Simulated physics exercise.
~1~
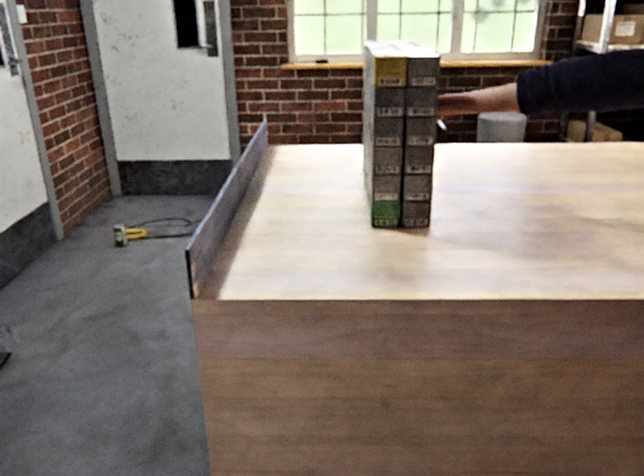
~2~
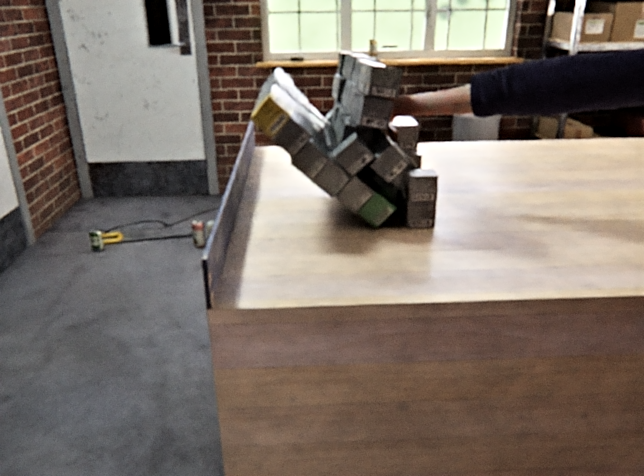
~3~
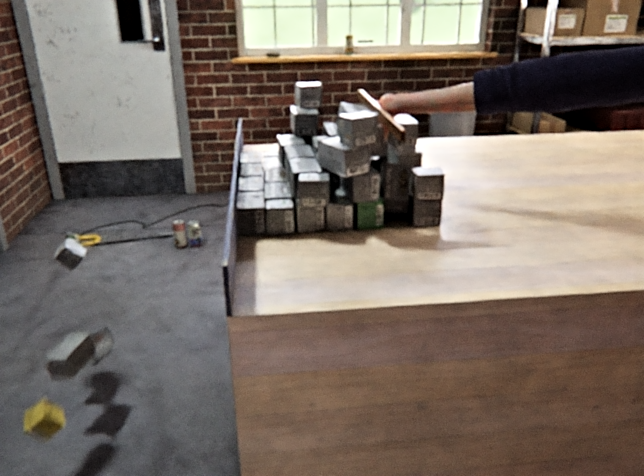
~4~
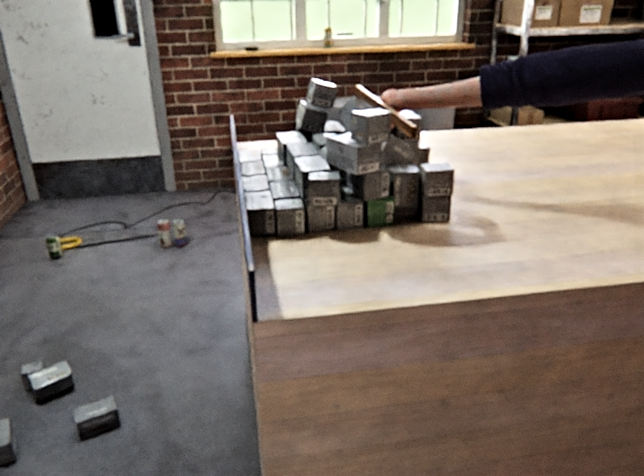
In a brick-walled room with white doors and a bright window, a pale wooden bench is seen from its near side, the camera drifting slightly sideways. A tall stack of small grey packets, one yellow at the top and one green at the bottom, stands near a low board along the bench's left edge. A hand reaching from the right pushes a wooden strip into the stack, which tips left and breaks apart. Several packets, including the yellow one, clear the board and drop to the grey floor. Most end heaped against the board, the green one among them, while the hand holds still.
